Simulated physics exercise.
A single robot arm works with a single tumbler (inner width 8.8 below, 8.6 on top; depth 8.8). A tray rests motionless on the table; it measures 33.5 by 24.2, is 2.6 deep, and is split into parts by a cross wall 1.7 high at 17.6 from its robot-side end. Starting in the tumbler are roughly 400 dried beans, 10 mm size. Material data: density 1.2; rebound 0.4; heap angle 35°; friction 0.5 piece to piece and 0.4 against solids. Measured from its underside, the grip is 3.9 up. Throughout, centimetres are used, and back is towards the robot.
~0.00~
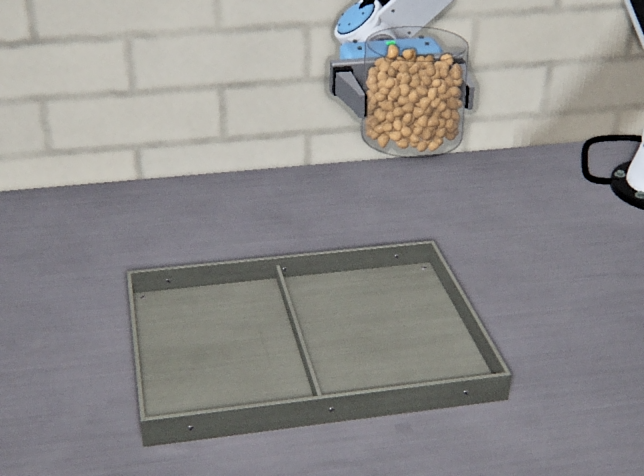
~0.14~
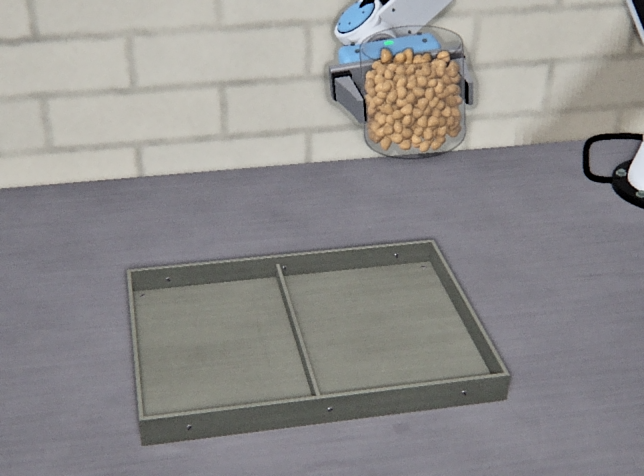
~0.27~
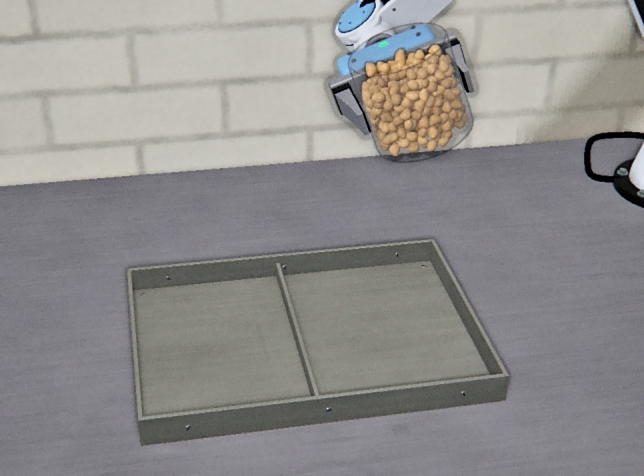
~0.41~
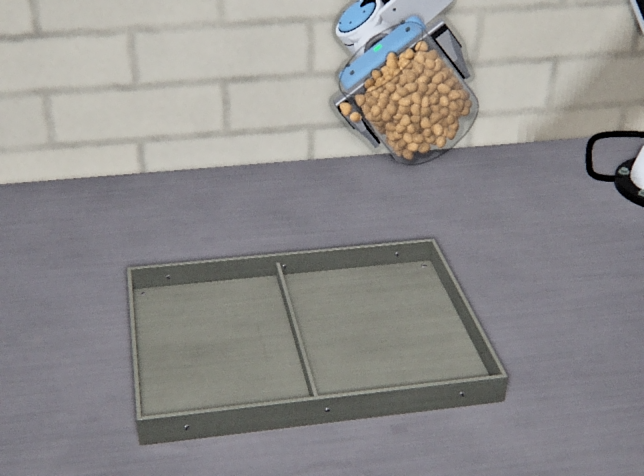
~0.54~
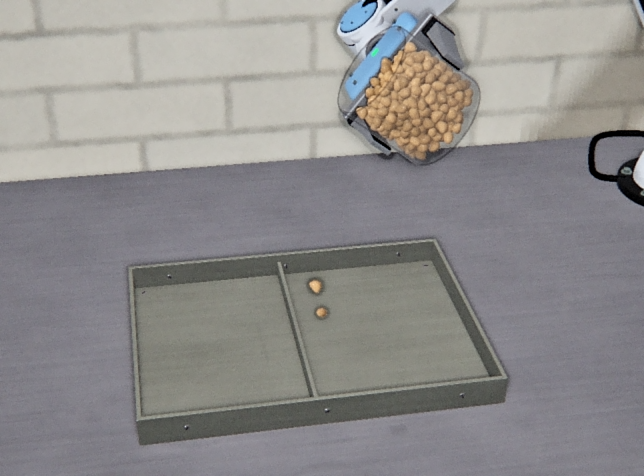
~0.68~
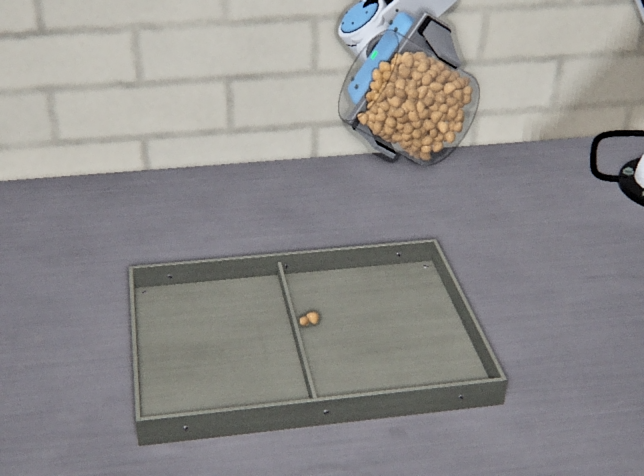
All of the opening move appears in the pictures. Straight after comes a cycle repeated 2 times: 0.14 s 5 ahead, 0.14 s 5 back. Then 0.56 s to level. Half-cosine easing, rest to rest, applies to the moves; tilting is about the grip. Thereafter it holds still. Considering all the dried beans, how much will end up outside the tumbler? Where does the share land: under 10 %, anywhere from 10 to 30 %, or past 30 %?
It lands anywhere from 10 to 30 %.
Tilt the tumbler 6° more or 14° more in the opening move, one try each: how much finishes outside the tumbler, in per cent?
25 and 40 percent.
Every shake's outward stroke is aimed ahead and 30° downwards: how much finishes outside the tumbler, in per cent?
Close to 5 in a hundred.
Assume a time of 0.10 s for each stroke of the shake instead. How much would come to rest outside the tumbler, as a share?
About 35 per cent, then.
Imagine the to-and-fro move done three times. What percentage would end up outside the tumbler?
That change gives some 25 percent.
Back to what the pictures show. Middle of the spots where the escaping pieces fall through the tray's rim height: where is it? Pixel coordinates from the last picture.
They come down centred close to (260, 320).
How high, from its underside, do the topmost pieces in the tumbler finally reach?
I'd say close to 8.5 cm.
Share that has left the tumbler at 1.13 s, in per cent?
Some 15 per cent.
After 1.13 s, tilted 57° forward, highest piece 28 above the table; 348 in the tumbler, 34 in the far-side part, 16 in the robot-side part, 5 in flight or on a rim.
After 1.58 s, tilted 20° forward, highest piece 30 above the table; 327 in the tumbler, 47 in the far-side part, 27 in the robot-side part, 2 on the table or floor.
After 2.00 s, level, highest piece 31 above the table; 327 in the tumbler, 47 in the far-side part, 27 in the robot-side part, 2 on the table or floor.
After 3.05 s, level, highest piece 31 above the table; 327 in the tumbler, 47 in the far-side part, 27 in the robot-side part, 2 on the table or floor.
In the end, 327 in the tumbler, 47 in the far-side part, 27 in the robot-side part, 2 on the table or floor. That is 19 % outside the tumbler.
